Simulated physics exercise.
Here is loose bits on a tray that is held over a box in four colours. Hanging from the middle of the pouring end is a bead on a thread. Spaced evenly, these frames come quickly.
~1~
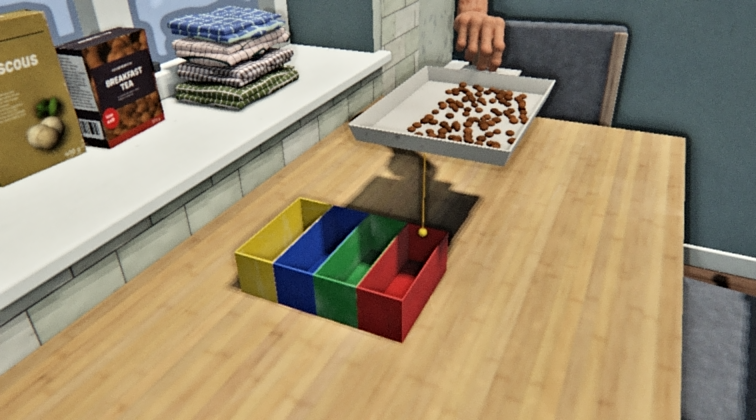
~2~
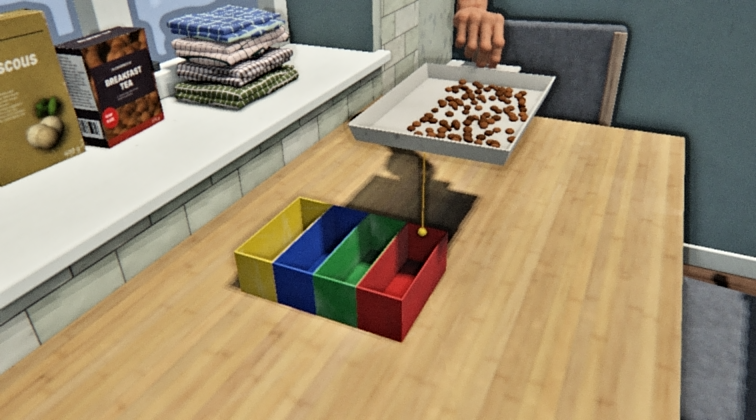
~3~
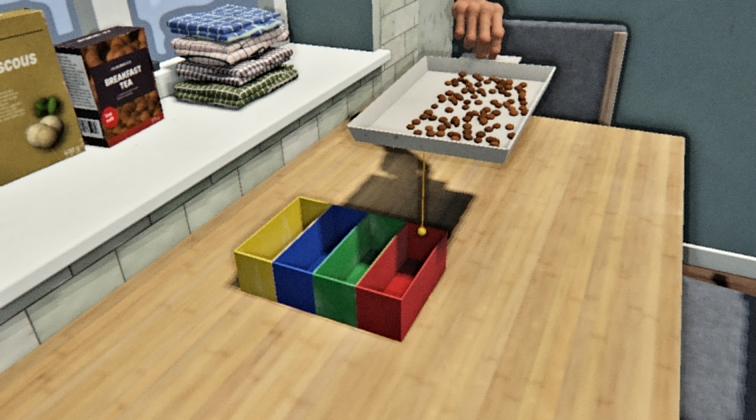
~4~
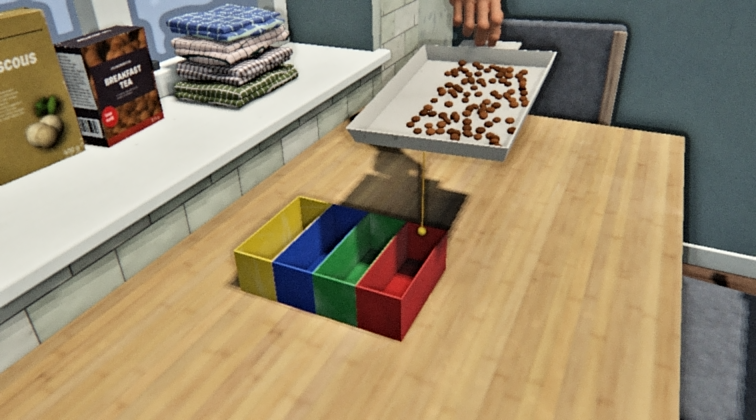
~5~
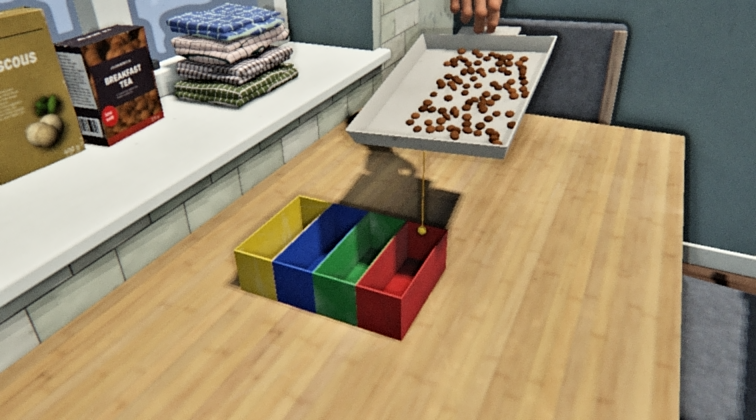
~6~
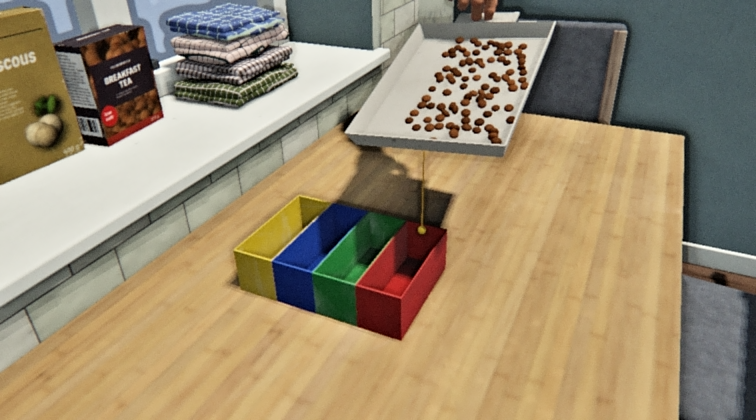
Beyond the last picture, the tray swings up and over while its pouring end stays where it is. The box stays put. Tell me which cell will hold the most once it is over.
The green cell will hold the most.
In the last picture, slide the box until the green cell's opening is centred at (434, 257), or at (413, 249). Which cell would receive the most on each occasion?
The first try: That yellow cell. The second: The blue one.
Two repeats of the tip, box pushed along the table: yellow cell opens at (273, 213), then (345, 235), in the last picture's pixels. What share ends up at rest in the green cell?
First 50 per cent, second 20 per cent.
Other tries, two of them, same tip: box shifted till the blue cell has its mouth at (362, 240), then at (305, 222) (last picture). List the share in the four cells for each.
Close to 100 in a hundred, followed by close to 80 in a hundred.
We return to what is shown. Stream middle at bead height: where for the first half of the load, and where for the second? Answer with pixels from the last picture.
Around (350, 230), followed by around (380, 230).
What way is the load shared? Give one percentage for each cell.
Looks like the yellow cell ends near 0 %, the blue cell near 30 %, the green cell near 50 %, and the red cell near 30 %.
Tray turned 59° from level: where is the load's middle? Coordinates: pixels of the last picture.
I'd mark the middle close to (407, 126).
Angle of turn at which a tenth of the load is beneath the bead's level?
Somewhere around 75 degrees.
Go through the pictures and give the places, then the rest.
The first picture shows corners of the pouring end near (355, 123) and (505, 148), level; middle of the load near (479, 110), bits of dog kibble; bead on its thread near (423, 232); yellow cell near (256, 274); blue cell near (295, 285); green cell near (336, 298); red cell near (380, 311).
The second picture shows corners of the pouring end near (355, 123) and (505, 147), level; middle of the load near (479, 108).
The third picture shows corners of the pouring end near (354, 124) and (504, 146), tipped barely, lowest at the left corner; middle of the load near (478, 103).
The fourth picture shows corners of the pouring end near (353, 126) and (503, 144), tipped a little, lowest at the left corner; middle of the load near (478, 94).
The fifth picture shows corners of the pouring end near (353, 128) and (502, 143), tipped a little, lowest at the left corner; middle of the load near (478, 86).
The sixth picture shows corners of the pouring end near (352, 130) and (501, 141), tipped clearly, lowest at the left corner; middle of the load near (477, 78); yellow cell near (255, 271); blue cell near (294, 283); green cell near (335, 295); red cell near (379, 309).
Shortly afterwards, tray tipped steeply; the whole lot on the tray.
Next, tray tipped right over; near half on the tray; near a quarter in the green cell; near a quarter in the blue cell; a little in the red cell; a little falling or outside the box.
Some moments later, tray tipped past a quarter turn; near half in the green cell; near a quarter in the red cell; near a quarter in the blue cell; only a few falling or outside the box.
In the end, tray tipped past a quarter turn; near half in the green cell; near a quarter in the red cell; near a quarter in the blue cell; none at all in the yellow cell; only a few outside the box.
